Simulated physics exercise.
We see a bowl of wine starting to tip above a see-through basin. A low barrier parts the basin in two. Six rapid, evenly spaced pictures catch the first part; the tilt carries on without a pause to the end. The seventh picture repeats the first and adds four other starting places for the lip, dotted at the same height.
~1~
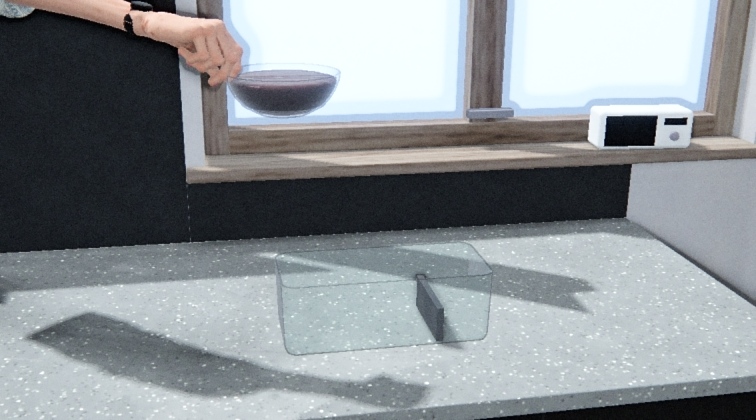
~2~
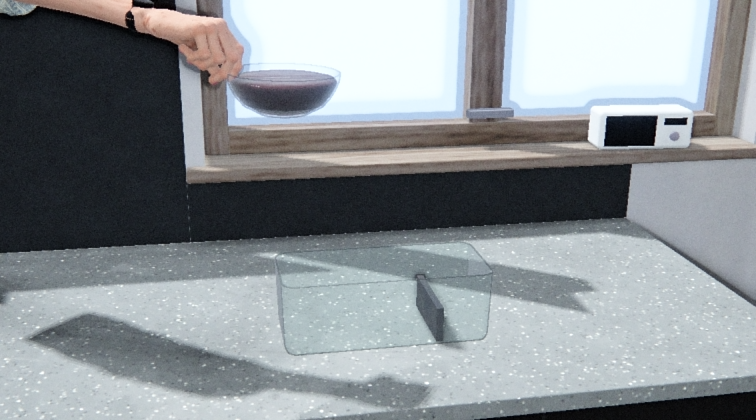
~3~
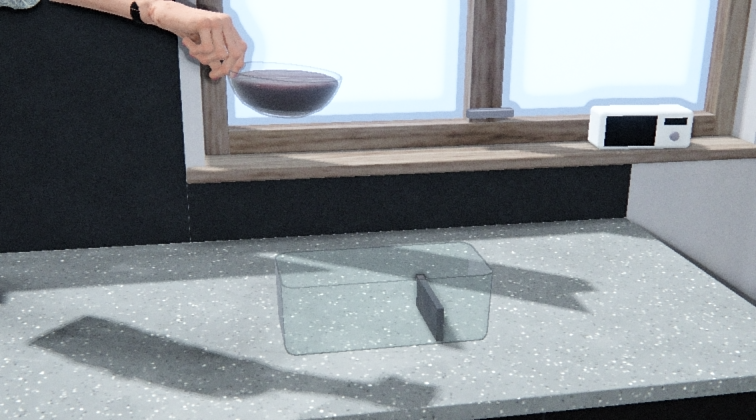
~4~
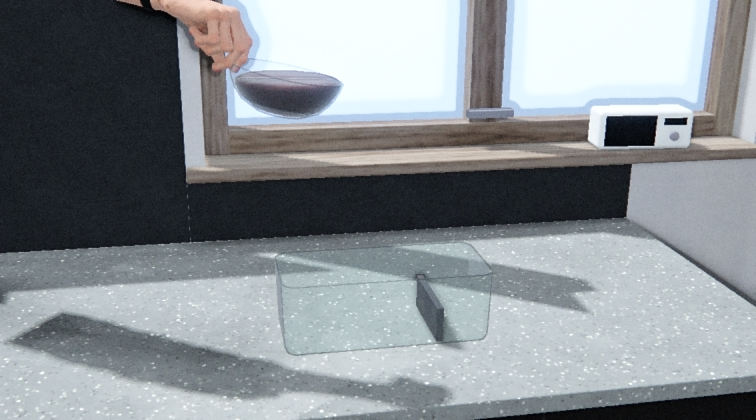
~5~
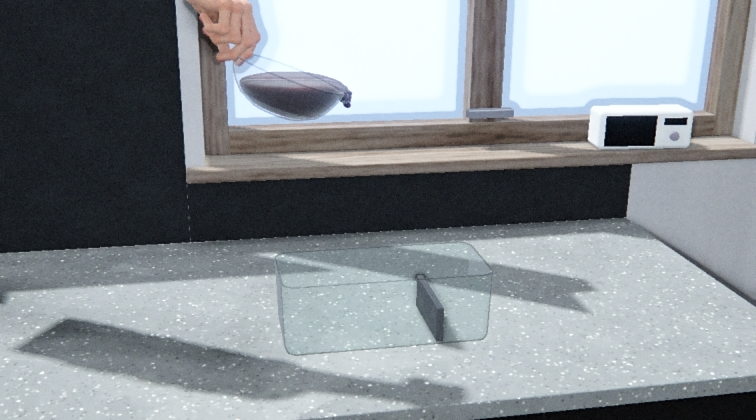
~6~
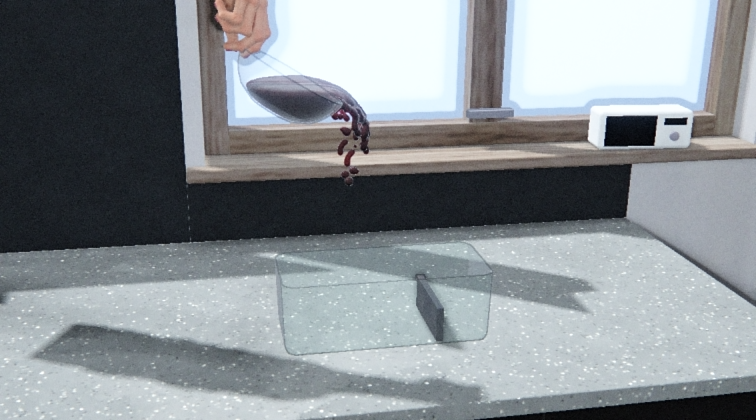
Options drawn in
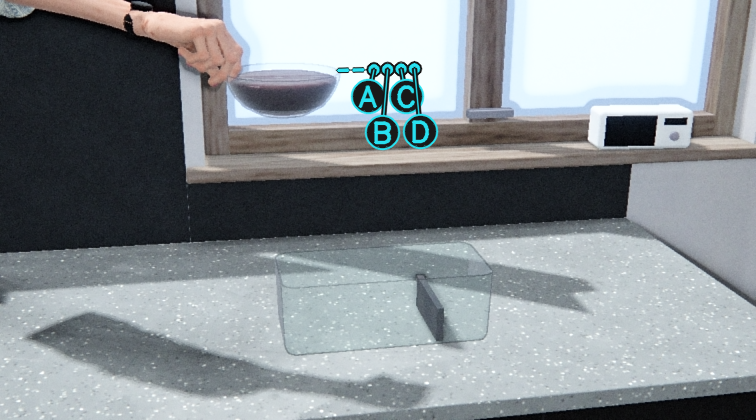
A hand tips a glass bowl of dark wine rightward, pouring some above a clear basin.
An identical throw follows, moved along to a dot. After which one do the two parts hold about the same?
Use spot A.
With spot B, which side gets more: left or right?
The right side.
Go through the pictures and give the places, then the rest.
Upright, lip at (338, 70); basin from (285, 354) to (487, 337); top of the wall at (430, 291); nothing has left yet, in the first frame.
Upright, lip at (339, 71); nothing has left yet, in the second frame.
Tipped about 6°, lip at (340, 75); nothing has left yet, in the third frame.
Tipped about 12°, lip at (341, 82); wine is over the lip, down to (336, 81), in the fourth frame.
Tipped about 21°, lip at (342, 91); wine is over the lip, down to (347, 103), in the fifth frame.
Tipped about 31°, lip at (341, 101); wine is over the lip, down to (346, 180), in the sixth frame.
In cyan, A at (374, 69); B at (387, 69); C at (401, 69); D at (414, 68).
If A is chosen, about 47 % ends left of the wall and 50 % right of it; 3 % is lost outside.
If B is chosen, about 29 % ends left of the wall and 69 % right of it.
If C is chosen, about 25 % ends left of the wall and 73 % right of it.
If D is chosen, about 28 % ends left of the wall and 69 % right of it; 3 % is lost outside.
